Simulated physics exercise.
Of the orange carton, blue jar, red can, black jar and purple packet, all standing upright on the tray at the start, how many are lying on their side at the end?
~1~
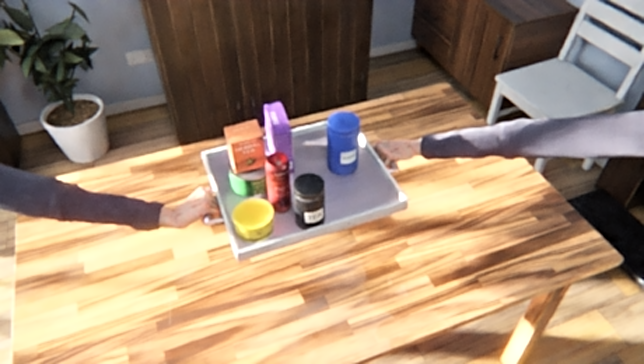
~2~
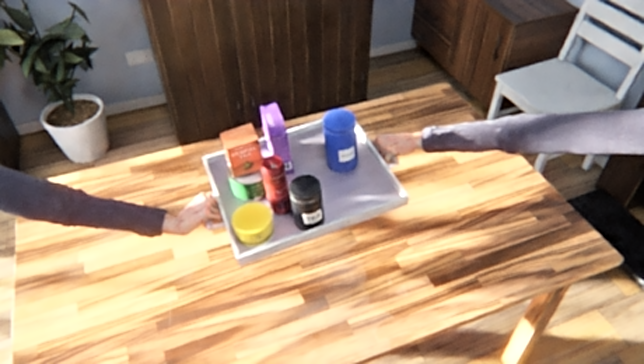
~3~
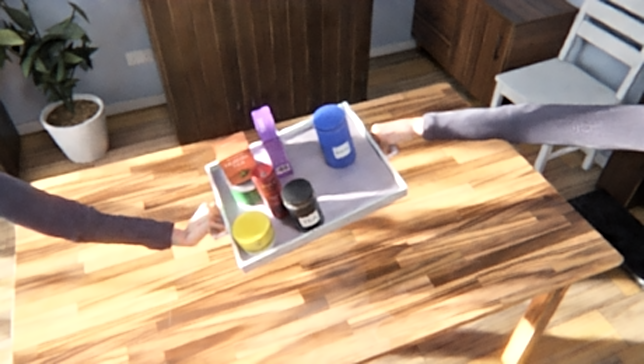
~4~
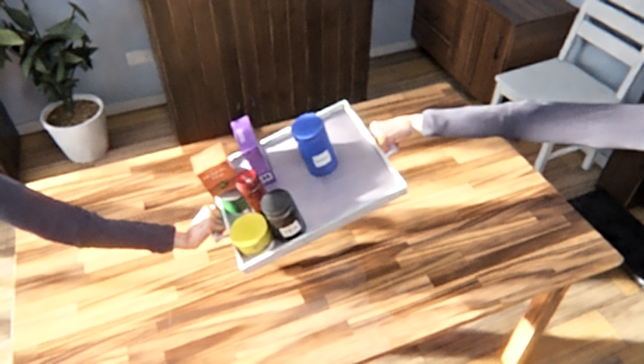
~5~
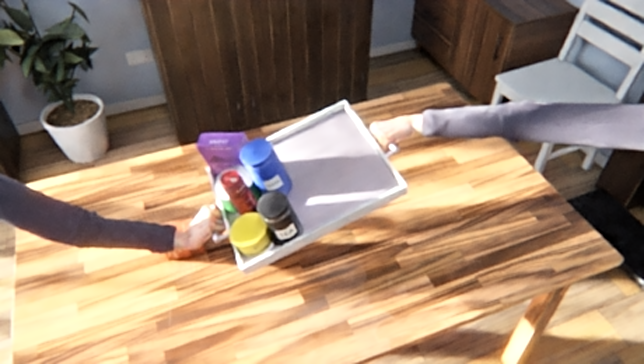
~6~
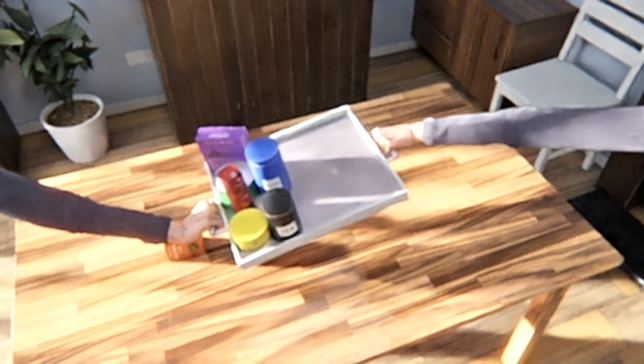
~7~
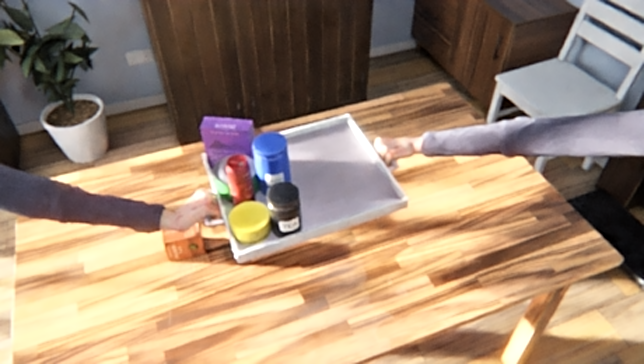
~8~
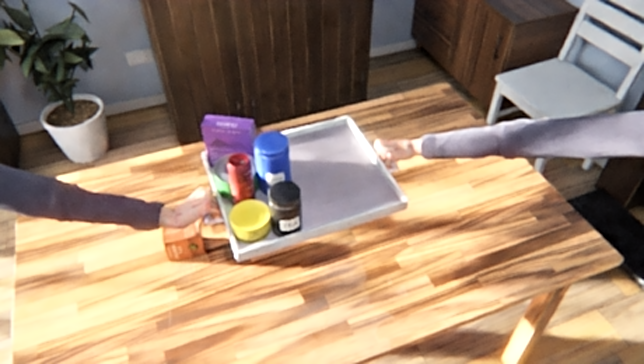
One of them is lying on its side at the end, the orange carton.
In the video, two hands hold a tray of jars, tubs, a can and packages above a wooden table and tip it left side down; the items shift left and an orange carton falls off, ending on its side as the tray is levelled with the others aboard.
